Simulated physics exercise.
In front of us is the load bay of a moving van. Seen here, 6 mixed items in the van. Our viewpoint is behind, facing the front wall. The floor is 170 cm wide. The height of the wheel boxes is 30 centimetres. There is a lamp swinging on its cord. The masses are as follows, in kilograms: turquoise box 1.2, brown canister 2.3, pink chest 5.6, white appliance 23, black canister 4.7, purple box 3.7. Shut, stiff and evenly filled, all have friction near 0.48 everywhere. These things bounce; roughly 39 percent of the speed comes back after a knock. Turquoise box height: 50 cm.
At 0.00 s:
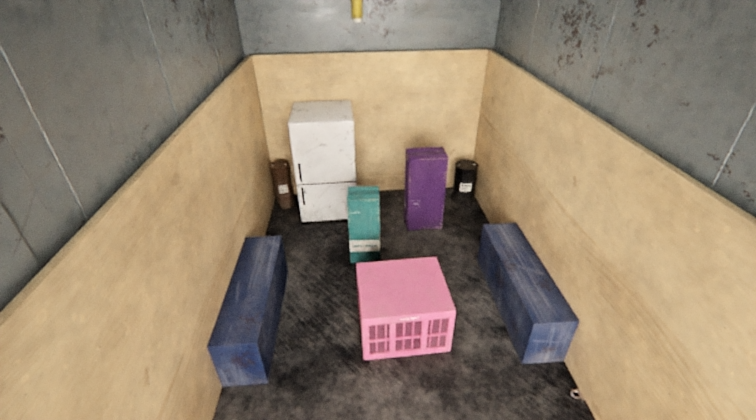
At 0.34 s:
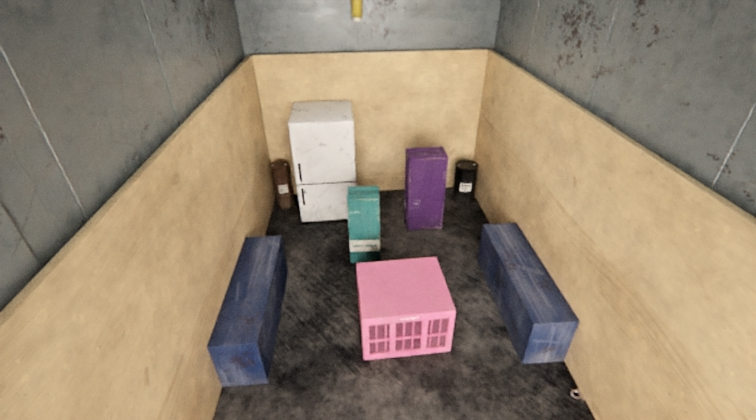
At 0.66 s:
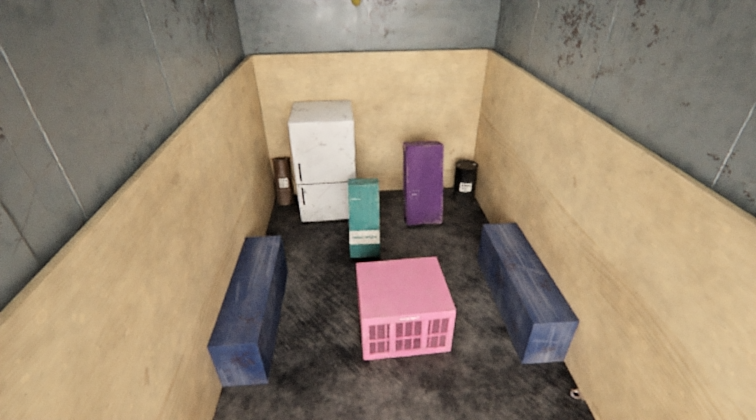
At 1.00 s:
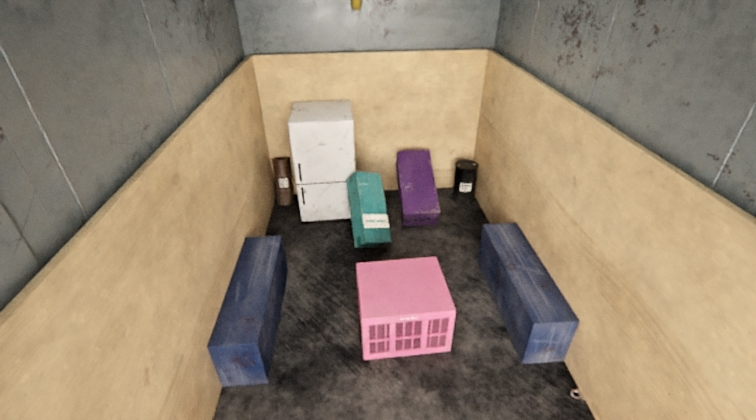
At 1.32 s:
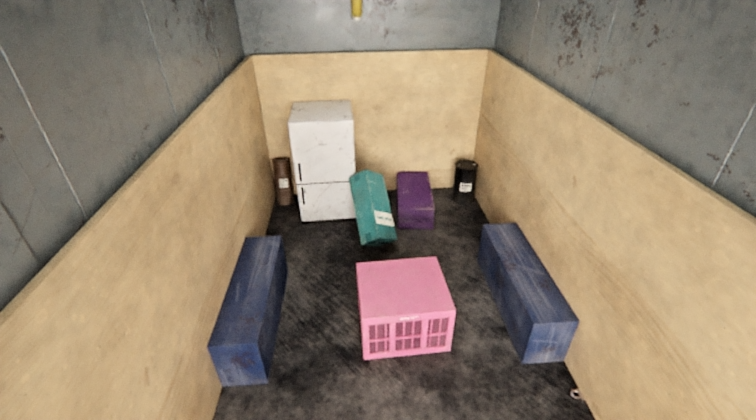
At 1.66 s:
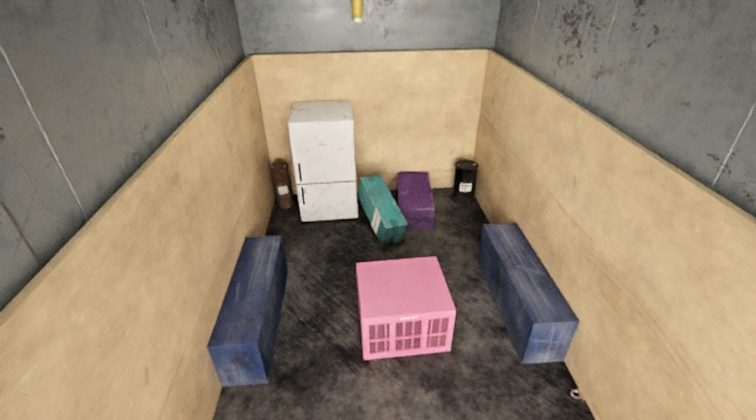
The white fridge stands at the back left of a van's load bay, seen from behind and above, with tan lower walls and grey metal above. A brown canister and a black one flank it and a purple box, a turquoise box stands nearer, and a pink chest sits in front between blue wheel boxes. The purple box tips backwards onto its side while the turquoise box leans back, twists and topples.
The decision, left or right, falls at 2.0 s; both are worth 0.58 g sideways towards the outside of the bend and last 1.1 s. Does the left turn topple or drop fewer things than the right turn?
I'd swing right.
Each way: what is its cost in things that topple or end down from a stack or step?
Turning left 3, turning right 2.
Turning left. By 2.66 s, force 0.58 g right; turquoise box on its side near (392, 211); brown canister tilted 27° near (300, 178); purple box on its side.
By 2.86 s, force 0.56 g right; turquoise box on its side near (408, 210); brown canister tilted 53° near (311, 181); purple box on its side.
When it is over (4.5 s), lying over in the van, turquoise box, brown canister and purple box; not toppled but over 15 cm from the start, pink chest and white appliance; black canister within 15 cm of the start. End places, in pixels of the last picture, turquoise box near (419, 211), brown canister near (328, 194).
Turning right instead, turquoise box and purple box tipped over or down from a stack or step, 2 of 6 in all.
